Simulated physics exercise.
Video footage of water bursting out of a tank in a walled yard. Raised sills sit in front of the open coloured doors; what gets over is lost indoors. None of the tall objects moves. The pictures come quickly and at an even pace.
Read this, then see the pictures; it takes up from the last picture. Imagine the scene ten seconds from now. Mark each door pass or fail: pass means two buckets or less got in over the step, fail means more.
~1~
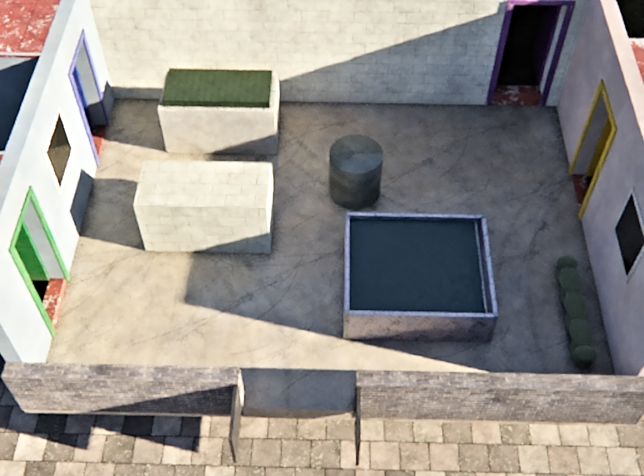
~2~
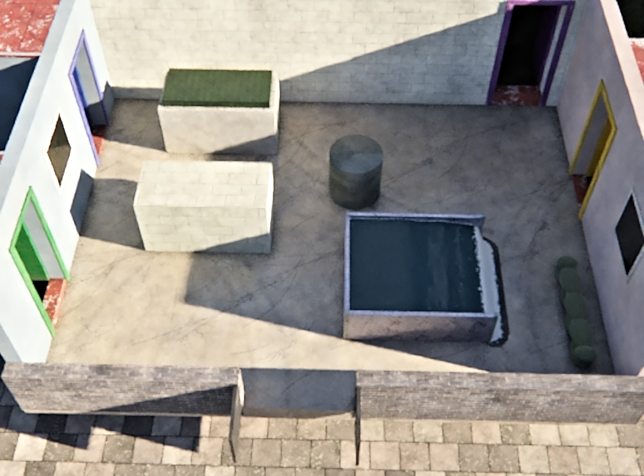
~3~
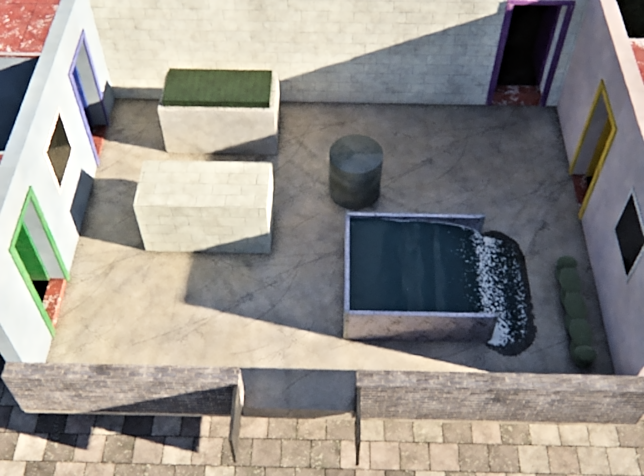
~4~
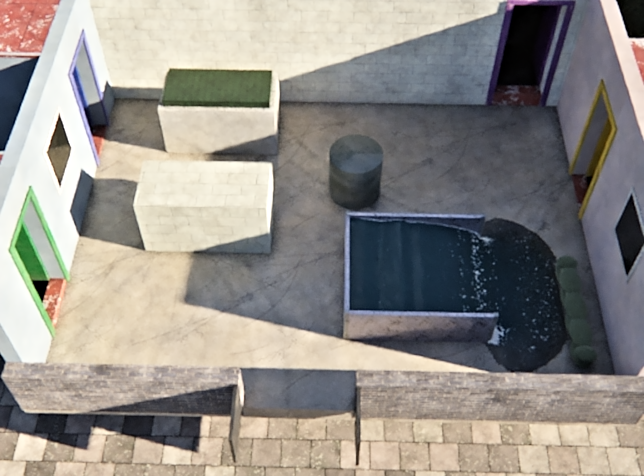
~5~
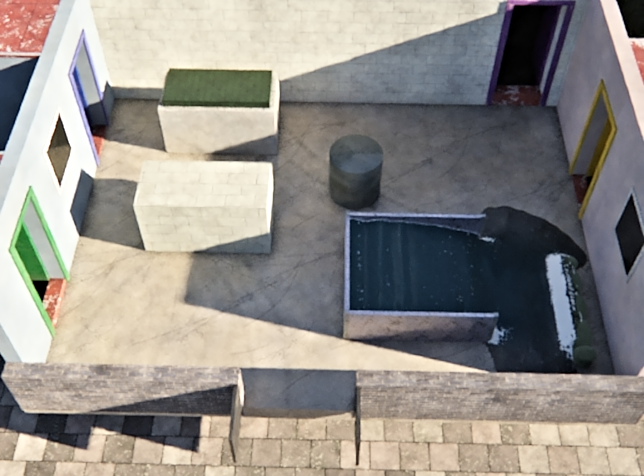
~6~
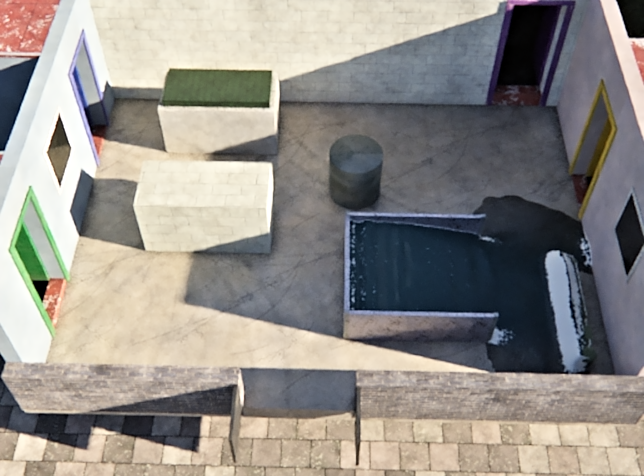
Yellow door - fail, blue door - pass, green door - pass, purple door - pass.
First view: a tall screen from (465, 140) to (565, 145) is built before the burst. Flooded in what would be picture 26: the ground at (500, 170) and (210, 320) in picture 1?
Soaked, not wet.
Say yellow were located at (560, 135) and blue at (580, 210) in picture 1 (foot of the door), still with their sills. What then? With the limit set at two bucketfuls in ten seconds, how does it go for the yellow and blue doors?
In short: The yellow door passes that mark; the blue door is over.
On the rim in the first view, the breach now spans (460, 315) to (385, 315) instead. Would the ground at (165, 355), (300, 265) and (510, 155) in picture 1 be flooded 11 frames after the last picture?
Submerged, unwetted, unwetted.
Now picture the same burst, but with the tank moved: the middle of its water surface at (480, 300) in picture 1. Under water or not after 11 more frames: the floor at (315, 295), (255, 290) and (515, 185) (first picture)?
Log: No flood; no flood; flood.
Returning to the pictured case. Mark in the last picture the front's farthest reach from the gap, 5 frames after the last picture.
I'd say at around (563, 177).
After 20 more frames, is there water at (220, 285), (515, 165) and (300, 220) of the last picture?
Result, in the order given: Not wetted / wetted / not wetted.
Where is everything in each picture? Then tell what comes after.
The first picture shows the open tank at (418, 265) is whole and still.
In the second picture, water pours out at (482, 282) and has run to a hidden place.
In the third picture, water pours out at (482, 284) and has run to (500, 237).
In the fourth picture, water pours out at (482, 284) and has run to (545, 355).
In the fifth picture, water pours out at (482, 284) and has run to (561, 236).
In the sixth picture, the front is at (581, 228), out from the gap at (482, 285).
A moment on, water covers 15 % of the floor; the yellow door under two buckets in, the blue door not reached, the green door not reached, the purple door not reached.
Next, water covers 20 % of the floor; the yellow door over two buckets in, the blue door not reached, the green door not reached, the purple door not reached.
Then, water covers 35 % of the floor; the yellow door far over two buckets in, the blue door not reached, the green door not reached, the purple door wet at the sill, nothing in.
Later, water covers 65 % of the floor; the yellow door far over two buckets in, the blue door not reached, the green door wet at the sill, nothing in, the purple door wet at the sill, nothing in.
In the end, water covers 95 % of the floor; the yellow door far over two buckets in, the blue door under two buckets in, the green door wet at the sill, nothing in, the purple door wet at the sill, nothing in.
